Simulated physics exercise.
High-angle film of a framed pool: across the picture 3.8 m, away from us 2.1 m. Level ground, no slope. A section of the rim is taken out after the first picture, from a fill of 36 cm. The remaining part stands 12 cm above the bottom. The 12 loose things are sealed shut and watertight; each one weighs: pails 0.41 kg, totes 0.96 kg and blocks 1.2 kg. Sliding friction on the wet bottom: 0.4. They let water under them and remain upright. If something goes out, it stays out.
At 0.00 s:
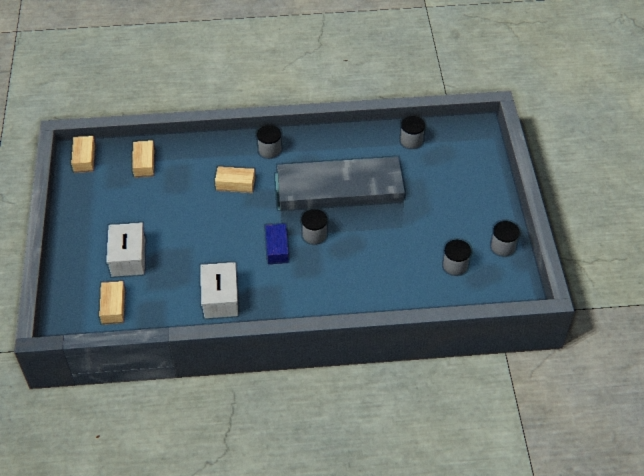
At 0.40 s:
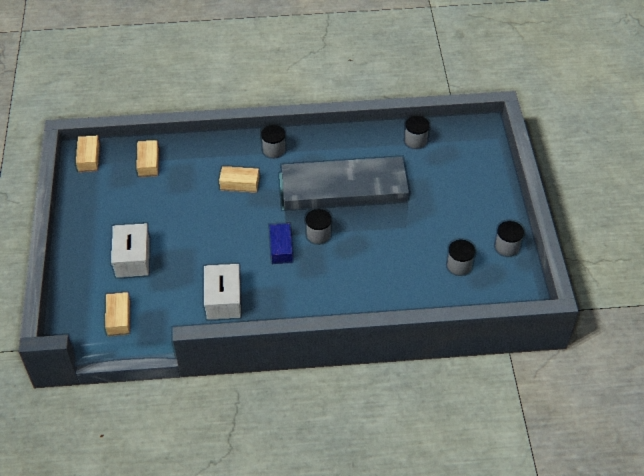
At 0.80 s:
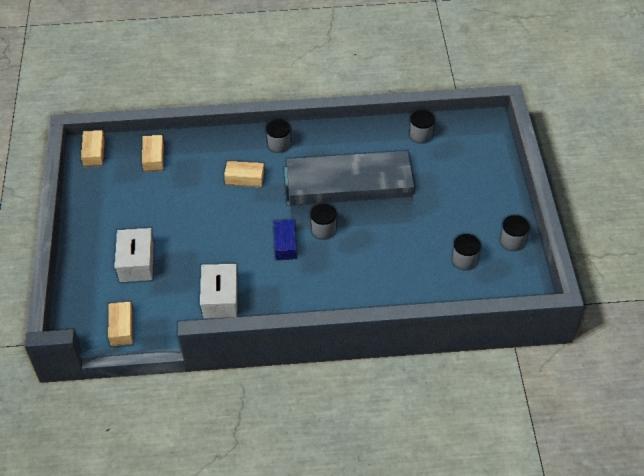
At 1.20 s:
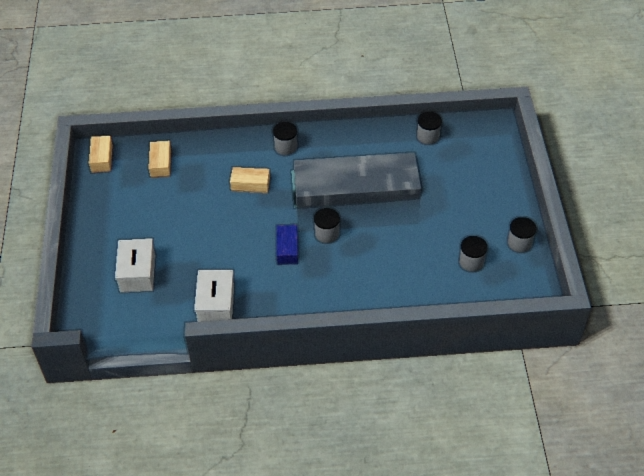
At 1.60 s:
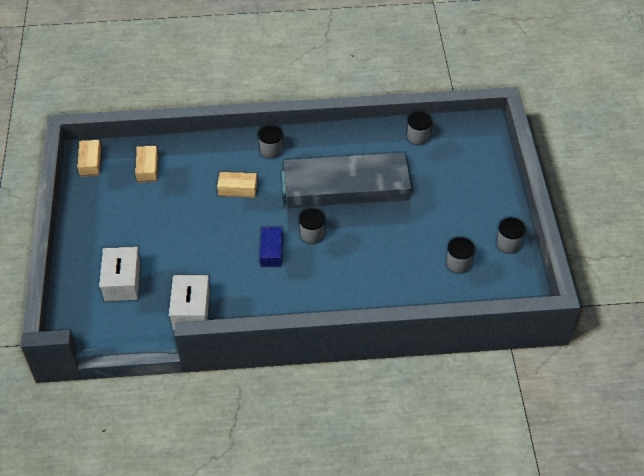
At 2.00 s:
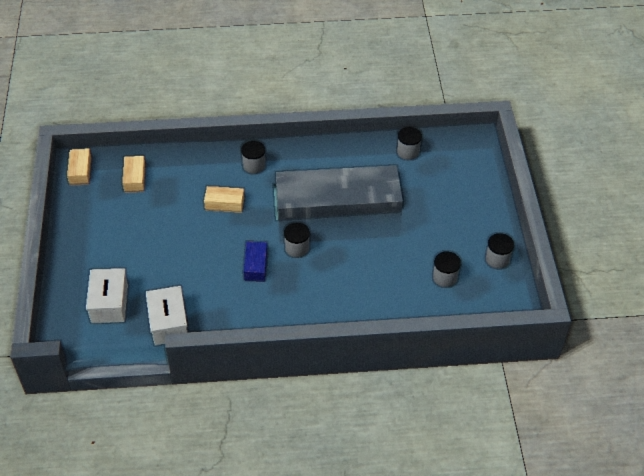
The video shows a framed pool of blocks, boxes and dark-topped cylinders; a front-left rim section disappears, the nearest tan block slides toward the gap and out of view, then two white boxes and a blue block drift that way.
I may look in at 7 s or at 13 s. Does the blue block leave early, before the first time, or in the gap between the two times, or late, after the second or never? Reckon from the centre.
It gets out after the earlier moment but before the later one.
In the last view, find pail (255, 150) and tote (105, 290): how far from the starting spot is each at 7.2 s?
Respectively, 50 cm and gone out.
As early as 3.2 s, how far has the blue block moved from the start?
I'd put it at around 40 cm.
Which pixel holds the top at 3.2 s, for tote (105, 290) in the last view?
Estimated pixel: Around (87, 322).
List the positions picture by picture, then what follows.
The blue block at (277, 239) floats; 36 cm deep round most things; 0 of 12 have shifted, in the first picture.
The blue block at (281, 239), afloat; 36 cm deep round most things; 1 of 12 have shifted, in the second picture.
The blue block at (285, 235) floats; about 2650 L in view; 3 of 12 have shifted, in the third picture.
The blue block at (287, 240), afloat, 6 cm from its start; about 2610 L in view; 4 of 12 have shifted, in the fourth picture.
The blue block at (271, 242) floats, 11 cm from its start; 33 cm deep round most things; 9 of 12 have shifted, in the fifth picture.
The blue block at (255, 257), afloat, 16 cm from its start; about 2510 L in view; 10 of 12 have shifted, in the sixth picture.
After 3.2 s the blue block is near (226, 262), 0.4 m from its start, afloat; 2 of 12 are out; 10 afloat.
After 7.2 s the blue block is near (171, 301), 0.9 m from its start, afloat; 3 of 12 are out; 9 afloat.
After 12.0 s the blue block has gone out (at 9.0 s); 4 of 12 are out; 8 afloat.
After 16.0 s the blue block has gone out (at 9.0 s); 4 of 12 are out; 8 afloat.
